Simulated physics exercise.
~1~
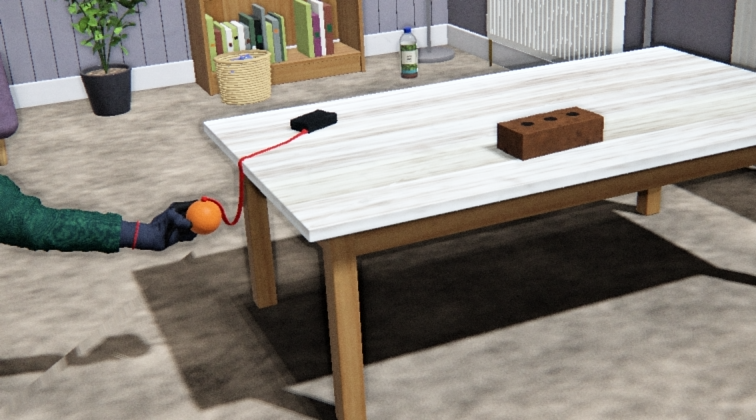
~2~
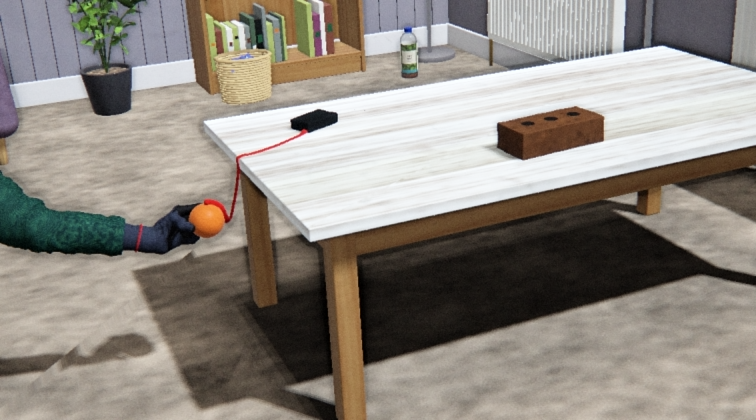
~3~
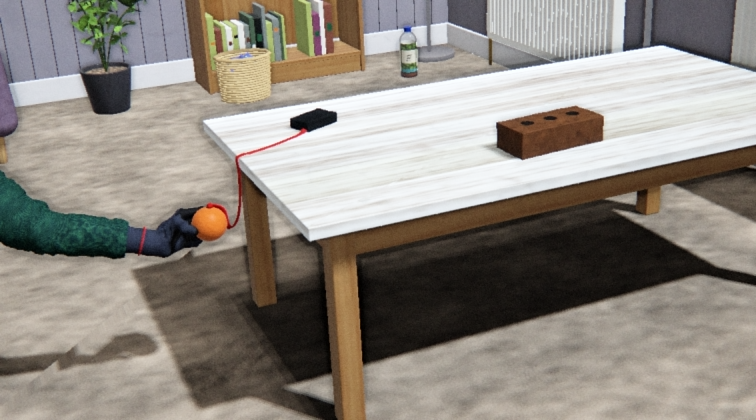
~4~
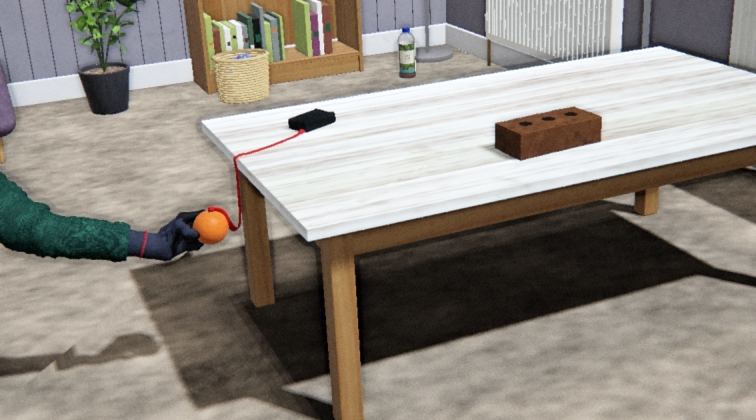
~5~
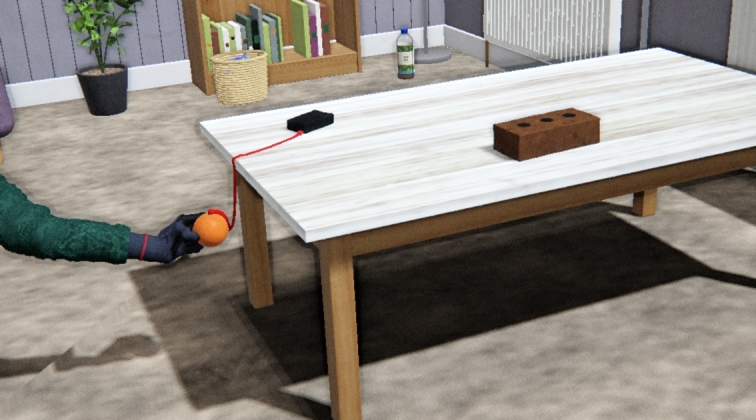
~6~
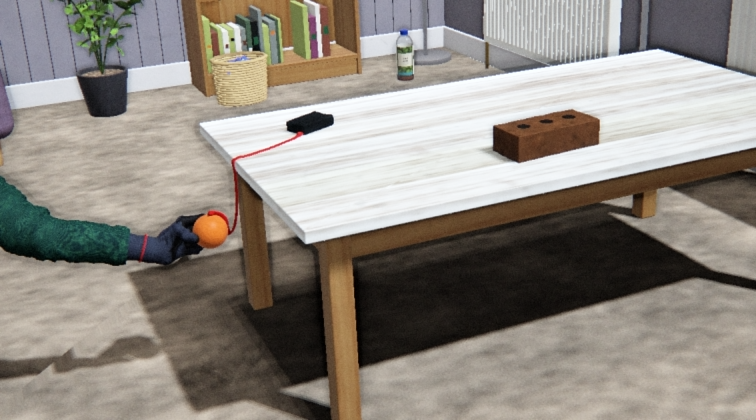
An orange in a gloved hand, tied to a red ribbon, sinks very slightly beside the left end of a white-topped table. The ribbon runs over the table's edge to a small black block, which stays in place near a brick, and by the end the hand and orange are almost still.
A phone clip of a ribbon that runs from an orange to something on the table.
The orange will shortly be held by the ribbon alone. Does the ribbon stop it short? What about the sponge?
Well, the orange falls all the way; as for the sponge, it tumbles off after it.
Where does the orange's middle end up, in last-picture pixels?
It ends up somewhere near (247, 339).
Then, 0.26 s on from there, orange off the ground near (221, 312); brick in place; sponge shifted a little.
Then, 0.50 s on from there, orange on the floor near (235, 354); brick in place; sponge over the edge.
Then, 0.74 s on from there, orange on the floor near (241, 348); brick in place; sponge down on the floor.
In the end, orange on the floor near (247, 339); brick in place; sponge down on the floor. The orange drops all the way and the sponge is dragged off.
